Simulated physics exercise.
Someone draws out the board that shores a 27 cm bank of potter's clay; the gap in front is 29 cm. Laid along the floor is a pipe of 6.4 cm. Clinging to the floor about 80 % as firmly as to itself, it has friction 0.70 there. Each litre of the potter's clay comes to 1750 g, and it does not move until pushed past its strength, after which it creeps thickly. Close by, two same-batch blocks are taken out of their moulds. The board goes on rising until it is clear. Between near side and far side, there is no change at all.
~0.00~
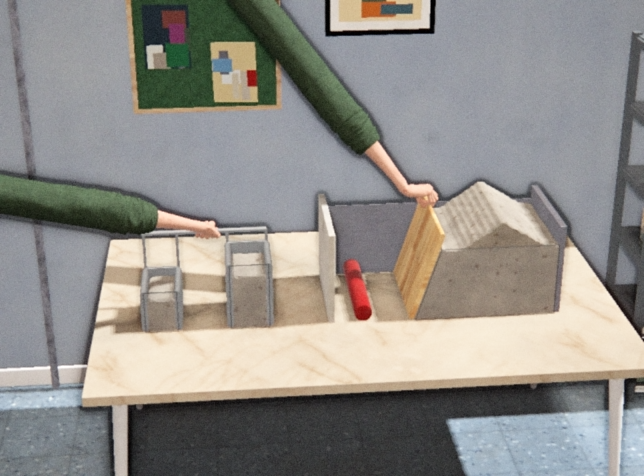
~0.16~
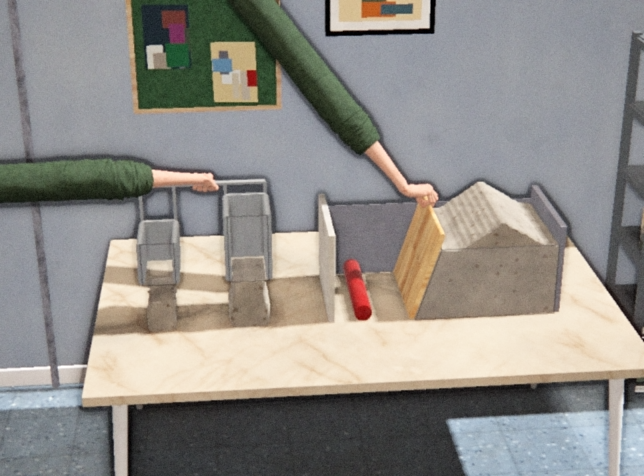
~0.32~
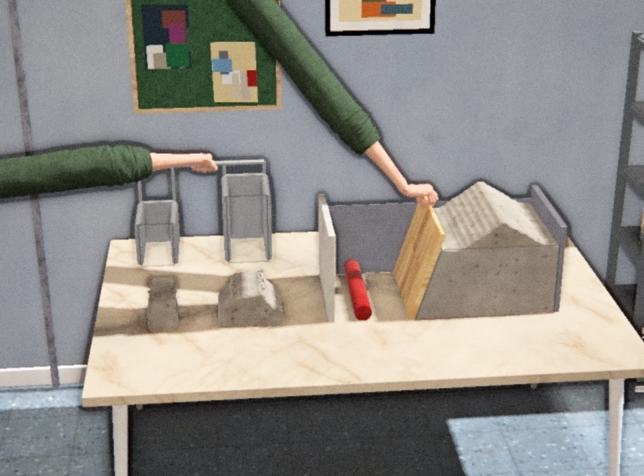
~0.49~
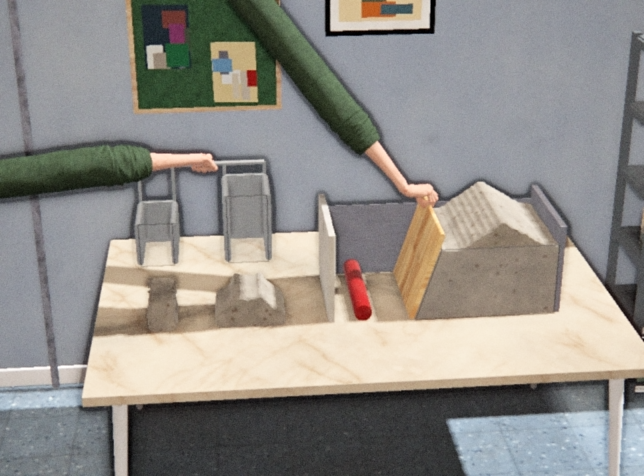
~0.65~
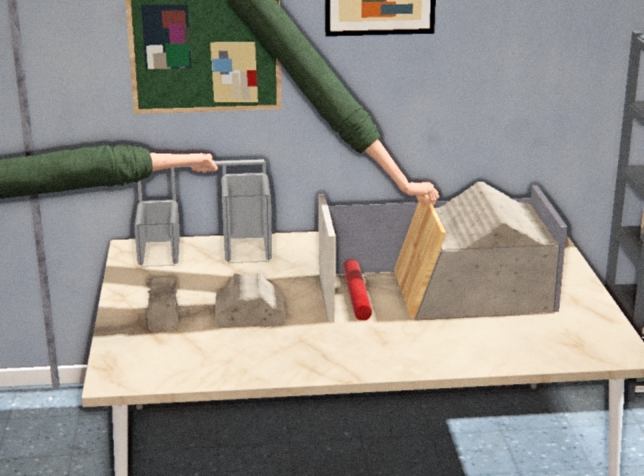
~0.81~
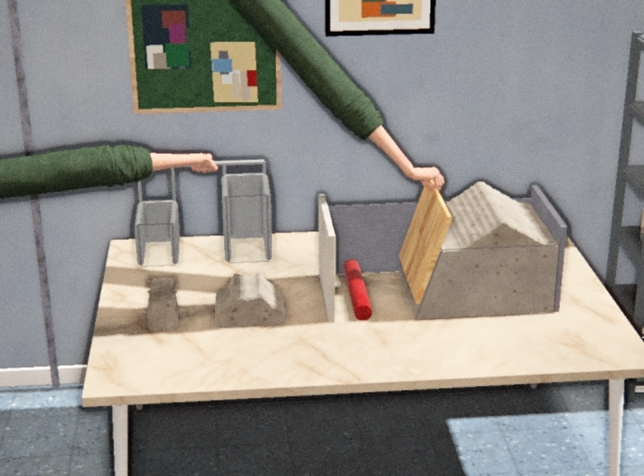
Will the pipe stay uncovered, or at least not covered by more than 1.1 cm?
Yes, it is not covered that deep.
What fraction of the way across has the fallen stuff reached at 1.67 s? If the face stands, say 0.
55 in a hundred, more or less.
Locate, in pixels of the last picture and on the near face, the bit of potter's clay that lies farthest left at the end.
It sits close to (371, 302) in the last picture.
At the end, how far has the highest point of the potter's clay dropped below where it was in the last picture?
9.0 cm.
By 1.07 s, the face still stands and nothing lies on the pipe.
By 1.37 s, the fallen stuff reaches 29 % of the way across and nothing lies on the pipe.
By 1.67 s, the fallen stuff reaches 55 % of the way across and nothing lies on the pipe.
By 1.97 s, the fallen stuff reaches 55 % of the way across and nothing lies on the pipe.
By 2.02 s, at the end, the fallen stuff reaches 55 % of the way across and nothing lies on the pipe.
